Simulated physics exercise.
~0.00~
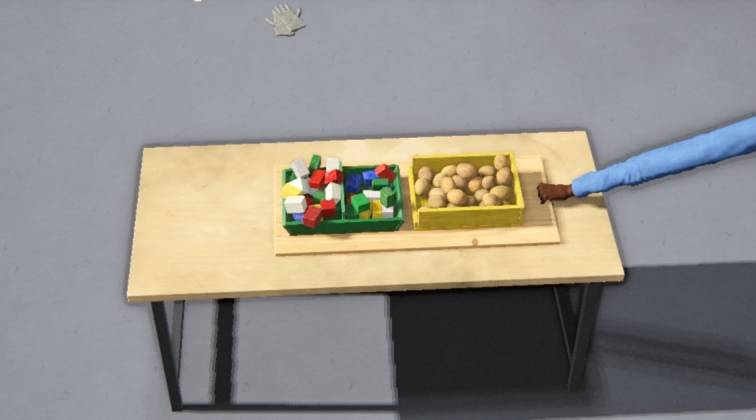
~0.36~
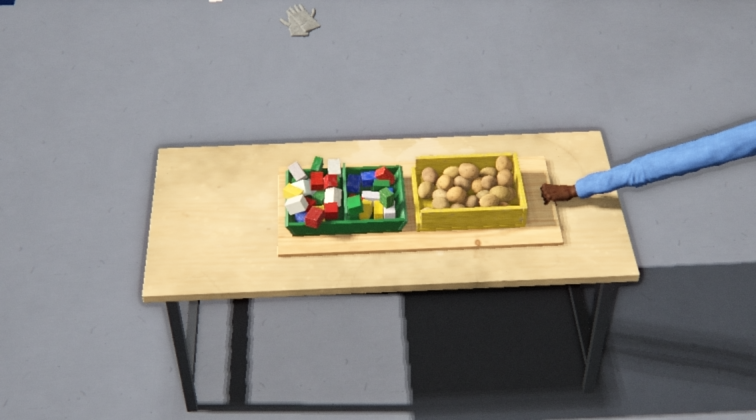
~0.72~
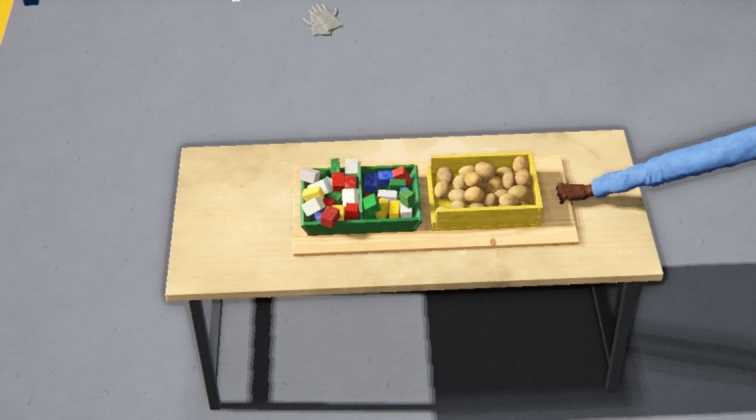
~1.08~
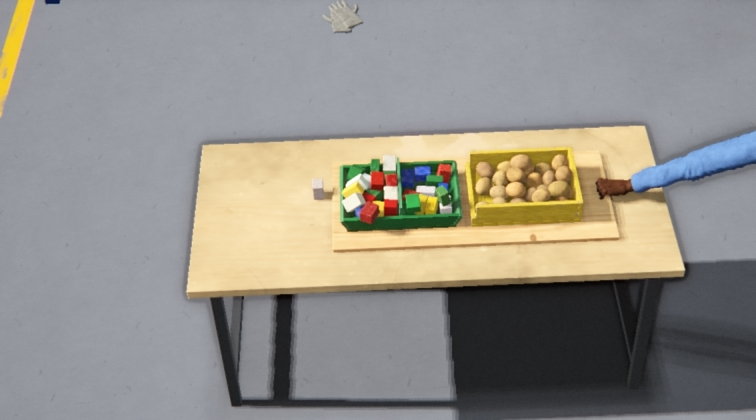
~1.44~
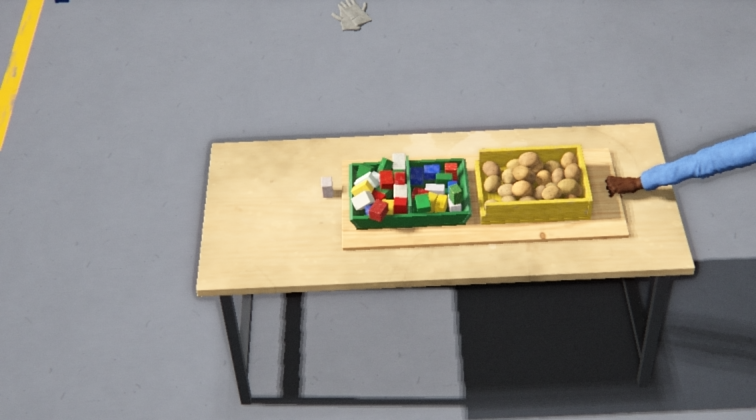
A blue-sleeved arm slid a board back and forth on a table, carrying a green tray of colorful toy bricks and a yellow tray of potato-like lumps. One pale brick toppled off the green tray's left end and lay still on the tabletop.
